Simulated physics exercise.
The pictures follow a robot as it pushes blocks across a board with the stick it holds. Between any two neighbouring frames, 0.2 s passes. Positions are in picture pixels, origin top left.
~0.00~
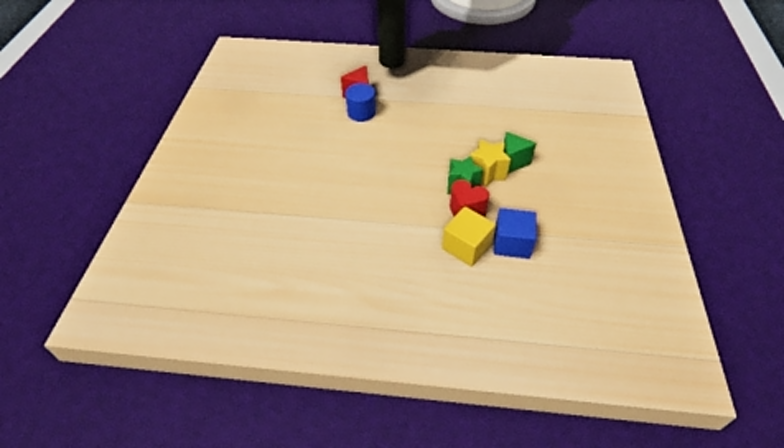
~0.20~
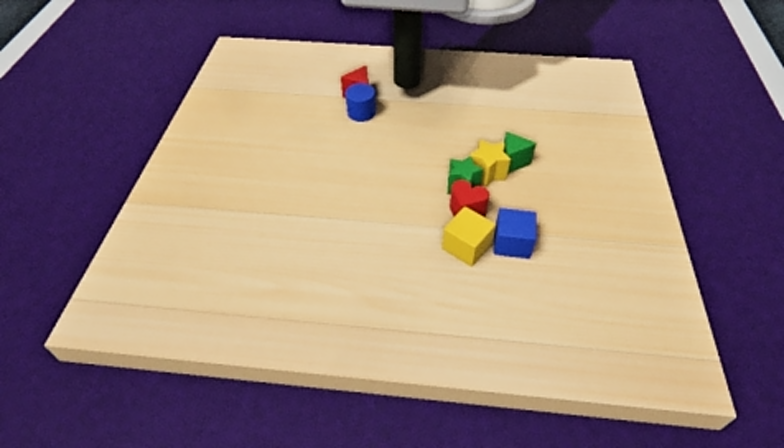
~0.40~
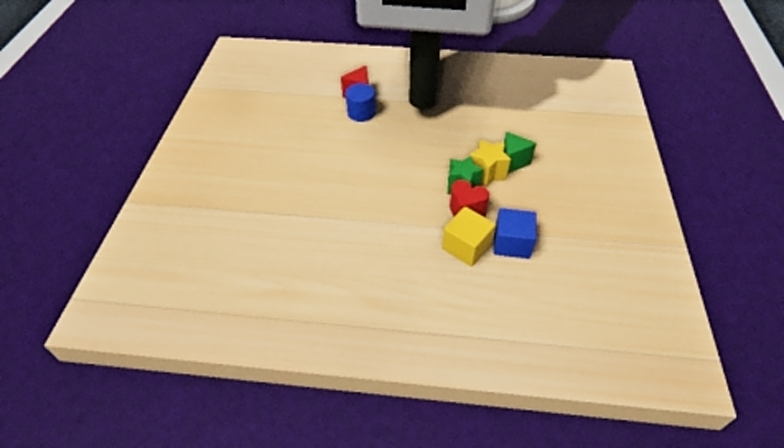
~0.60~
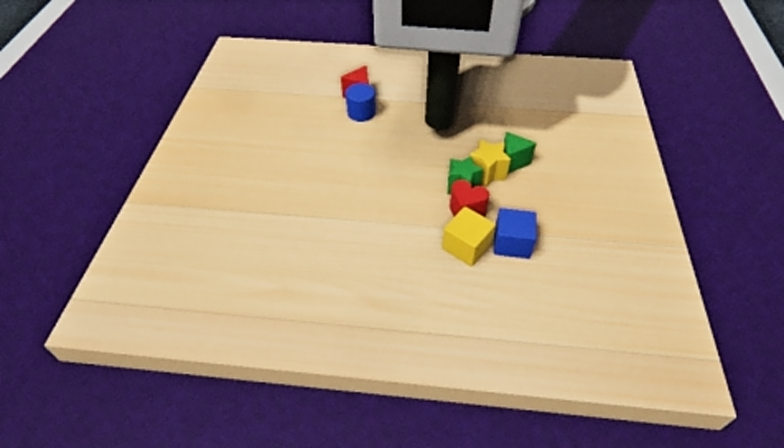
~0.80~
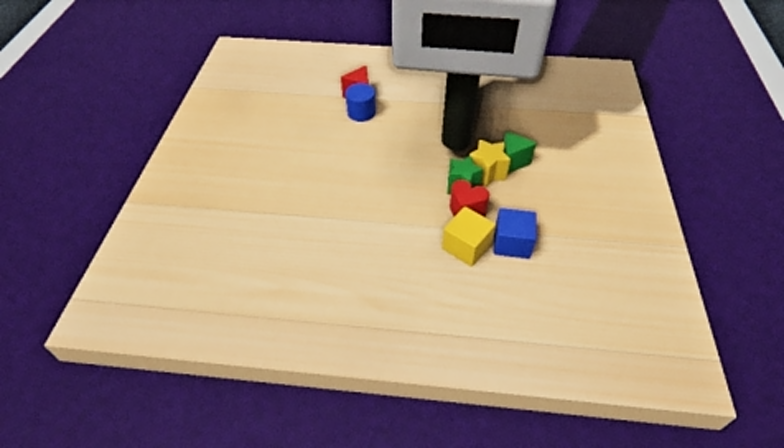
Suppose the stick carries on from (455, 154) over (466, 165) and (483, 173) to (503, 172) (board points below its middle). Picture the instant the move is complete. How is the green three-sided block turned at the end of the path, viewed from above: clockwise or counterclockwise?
Prediction: Counterclockwise.
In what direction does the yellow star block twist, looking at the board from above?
Clockwise from above.
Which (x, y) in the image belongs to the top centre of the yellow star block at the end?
By then it is at (530, 167).
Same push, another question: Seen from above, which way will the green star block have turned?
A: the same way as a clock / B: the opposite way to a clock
A
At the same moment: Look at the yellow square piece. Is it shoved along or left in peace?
Still in place.
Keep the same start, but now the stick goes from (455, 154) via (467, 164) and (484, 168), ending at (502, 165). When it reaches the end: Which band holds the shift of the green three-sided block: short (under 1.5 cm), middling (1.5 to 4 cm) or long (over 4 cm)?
Once the path is done, the green three-sided block lies 1.5 to 4 cm from its present place.
What follows on the original path. Halfway along, stick (476, 157); green star block (467, 170), turned 20° clockwise; red heart (467, 194); yellow star block (504, 160); green three-sided block (526, 145), turned 35° anticlockwise.
At the end, stick (505, 159); green star block (469, 170), turned 30° clockwise; red heart (466, 194); yellow square piece not moved; yellow star block (530, 167), turned 20° clockwise; green three-sided block (538, 146), turned 55° anticlockwise.
